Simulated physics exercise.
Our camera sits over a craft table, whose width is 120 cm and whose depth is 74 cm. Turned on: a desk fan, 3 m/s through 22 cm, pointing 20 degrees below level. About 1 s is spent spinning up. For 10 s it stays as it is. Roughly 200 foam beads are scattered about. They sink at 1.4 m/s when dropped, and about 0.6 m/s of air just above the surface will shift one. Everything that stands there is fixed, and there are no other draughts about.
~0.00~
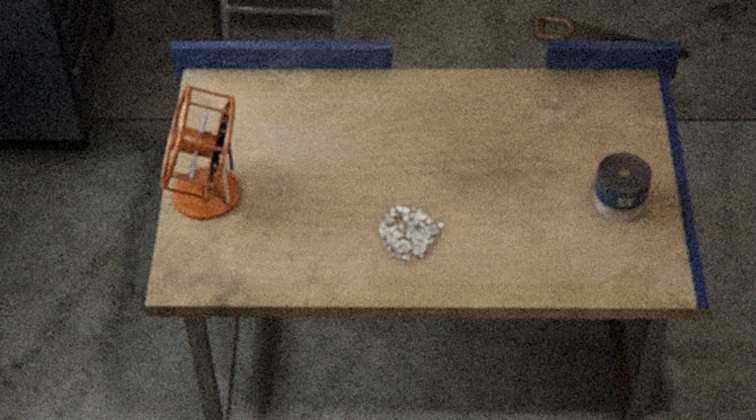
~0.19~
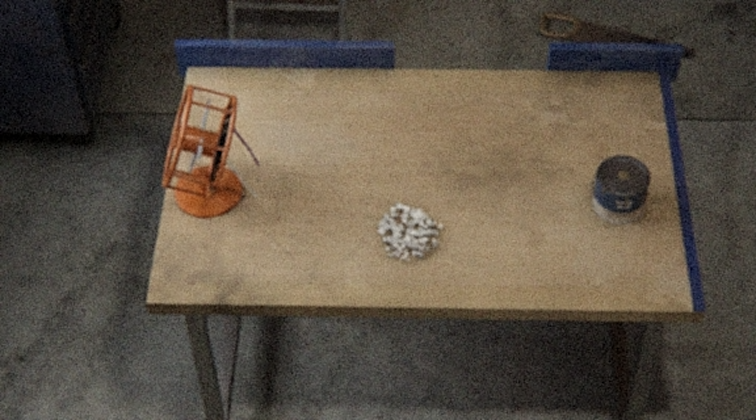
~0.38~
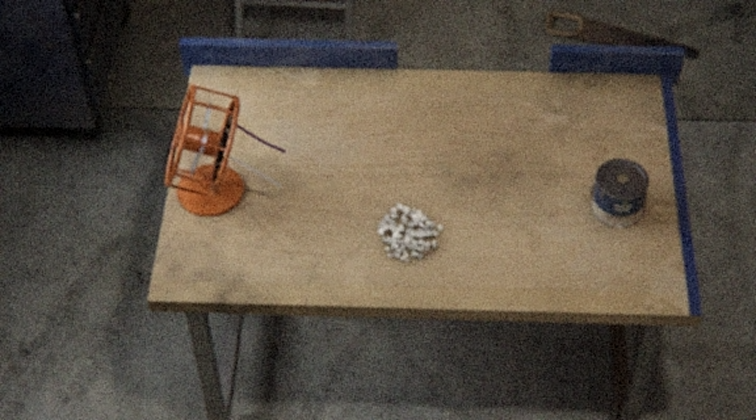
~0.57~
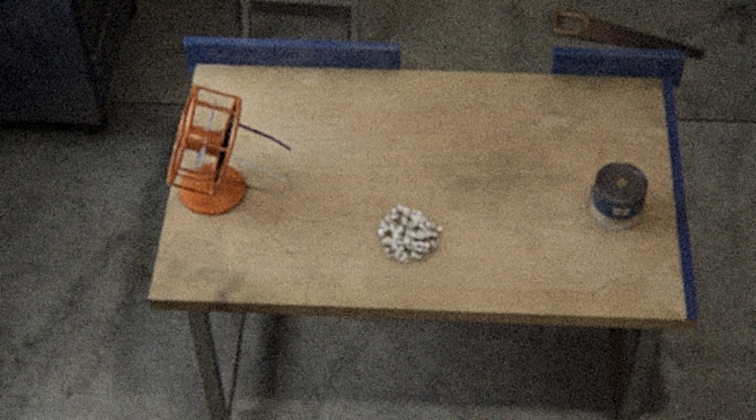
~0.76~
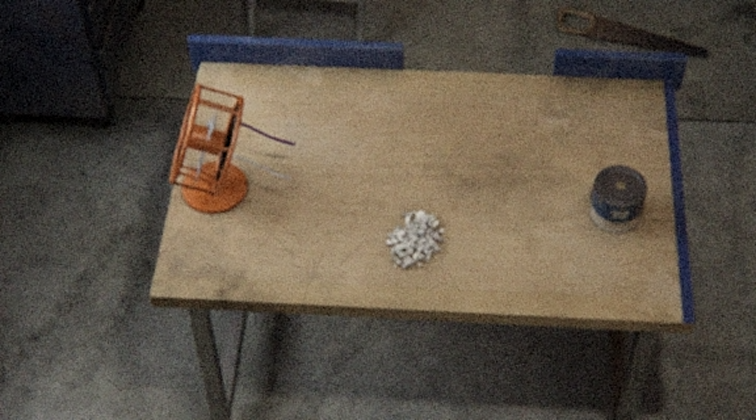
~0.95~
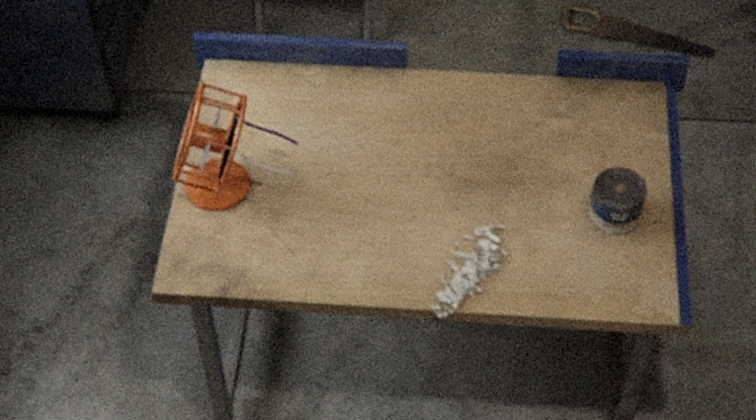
White foam beads sit still on a table, then slide rightward away from an orange fan.
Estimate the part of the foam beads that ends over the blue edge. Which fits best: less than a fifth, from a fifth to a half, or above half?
The best fit is under a fifth.
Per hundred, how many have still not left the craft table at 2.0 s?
I reckon some 0 %.
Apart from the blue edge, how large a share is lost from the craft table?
90 %.
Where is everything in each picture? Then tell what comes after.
In the first frame, the middle of the foam beads is near (409, 234), none has stirred yet and the mouth of the desk fan is at (198, 143).
In the second frame, the middle of the foam beads is near (409, 233), none has stirred yet and the blue edge is centred on (686, 182).
In the third frame, the middle of the foam beads is near (409, 234), none has stirred yet and the top of a tin is at (623, 178).
In the fourth frame, the middle of the foam beads is near (408, 235) and none has stirred yet.
In the fifth frame, the middle of the foam beads is near (417, 239), the farthest in sight from the desk fan is at (440, 250) and about 50 % have left their places.
In the sixth frame, the middle of the foam beads is near (472, 273), the farthest in sight from the desk fan is at (505, 253) and all have left their places.
After 2.0 s the count stands so, 10 % are over the blue edge.
After 3.2 s the count stands so, 10 % are over the blue edge.
After 5.5 s the count stands so, 10 % are over the blue edge.
After 10.0 s, at the end, 10 % are over the blue edge.
